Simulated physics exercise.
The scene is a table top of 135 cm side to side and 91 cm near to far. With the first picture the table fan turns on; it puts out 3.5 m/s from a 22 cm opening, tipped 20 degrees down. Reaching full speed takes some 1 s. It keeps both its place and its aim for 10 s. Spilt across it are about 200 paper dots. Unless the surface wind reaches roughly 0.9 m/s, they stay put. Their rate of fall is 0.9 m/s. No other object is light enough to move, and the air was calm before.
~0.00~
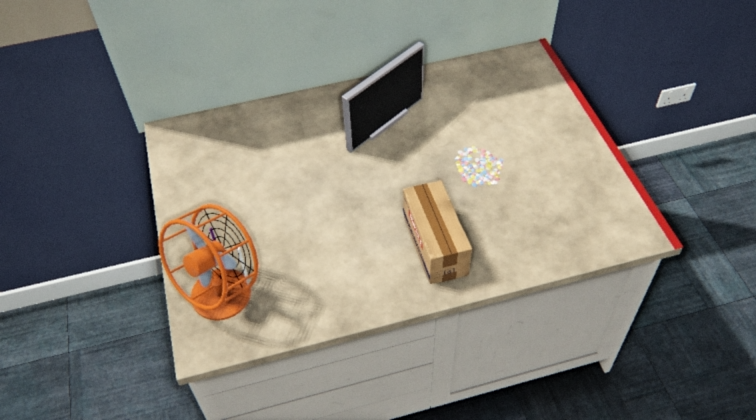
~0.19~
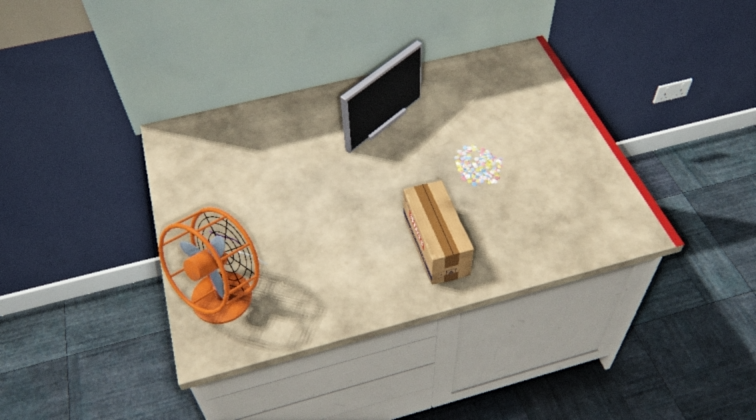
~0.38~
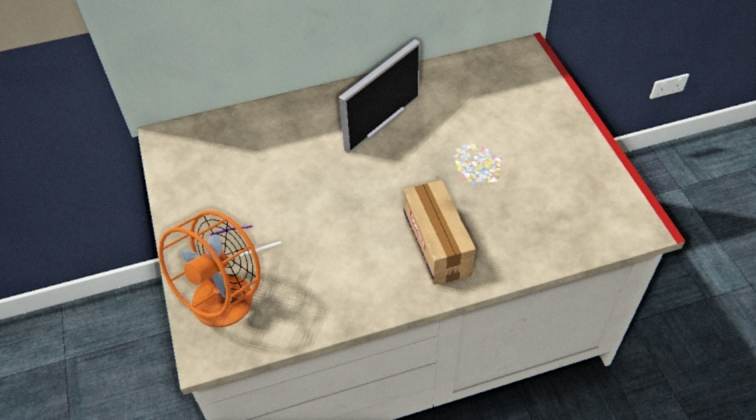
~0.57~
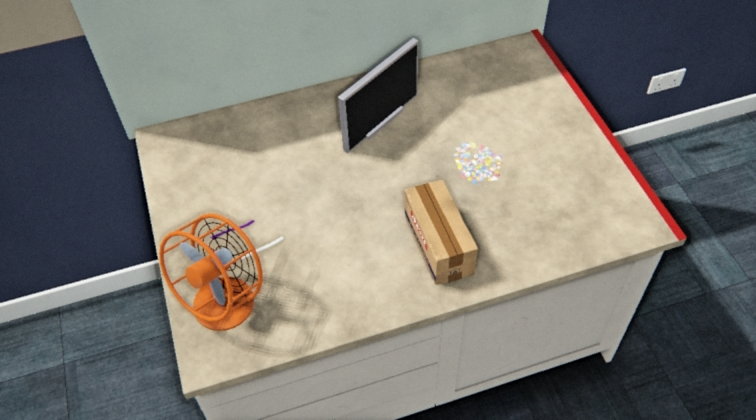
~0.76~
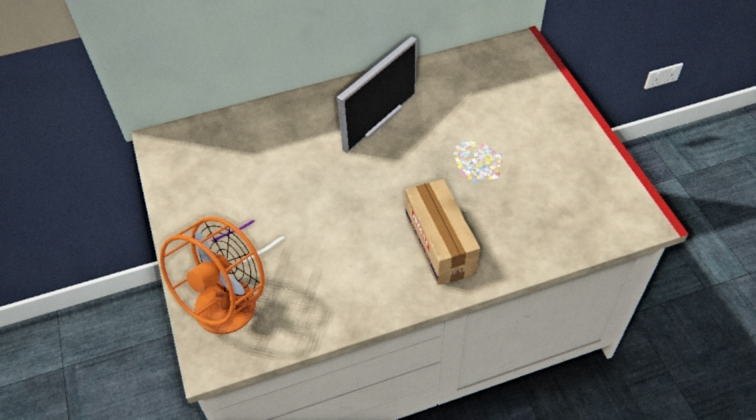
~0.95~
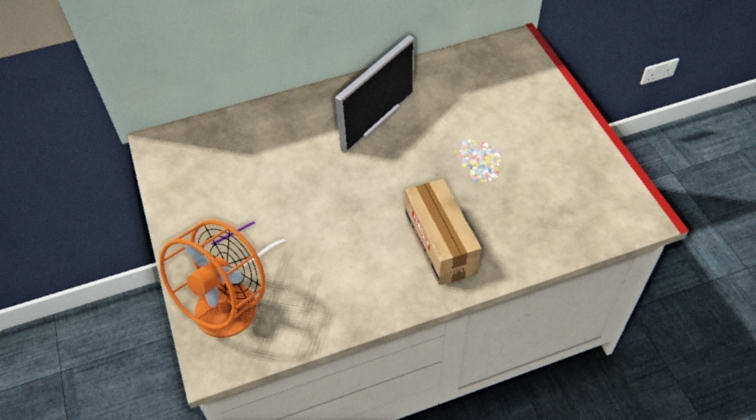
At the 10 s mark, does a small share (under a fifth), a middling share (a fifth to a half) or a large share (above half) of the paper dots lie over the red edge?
A large share.
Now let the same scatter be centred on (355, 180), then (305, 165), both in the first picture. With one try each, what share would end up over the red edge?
Roughly 100 %, then 60 %.
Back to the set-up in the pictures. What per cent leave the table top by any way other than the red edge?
Close to 0 % of them.
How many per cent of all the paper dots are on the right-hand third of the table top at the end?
Some 40 per cent.
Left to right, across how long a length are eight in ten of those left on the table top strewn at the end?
Looks like some 30 cm to me.
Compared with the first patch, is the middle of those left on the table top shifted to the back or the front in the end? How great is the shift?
To the front, by about 10 cm.
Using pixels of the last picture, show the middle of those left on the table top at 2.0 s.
Roughly pixel (556, 159).
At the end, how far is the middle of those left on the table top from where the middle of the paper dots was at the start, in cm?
Roughly 25 cm.
After 2.0 s, 18 % are over the red edge; the middle of those still in play is near (556, 159); 18 % have settled or left.
After 3.2 s, 39 % are over the red edge; the middle of those still in play is near (561, 163); 32 % have settled or left.
After 5.5 s, 54 % are over the red edge; the middle of those still in play is near (560, 173); 57 % have settled or left.
After 10.0 s, at the end, 61 % are over the red edge; the middle of those still in play is near (560, 172).
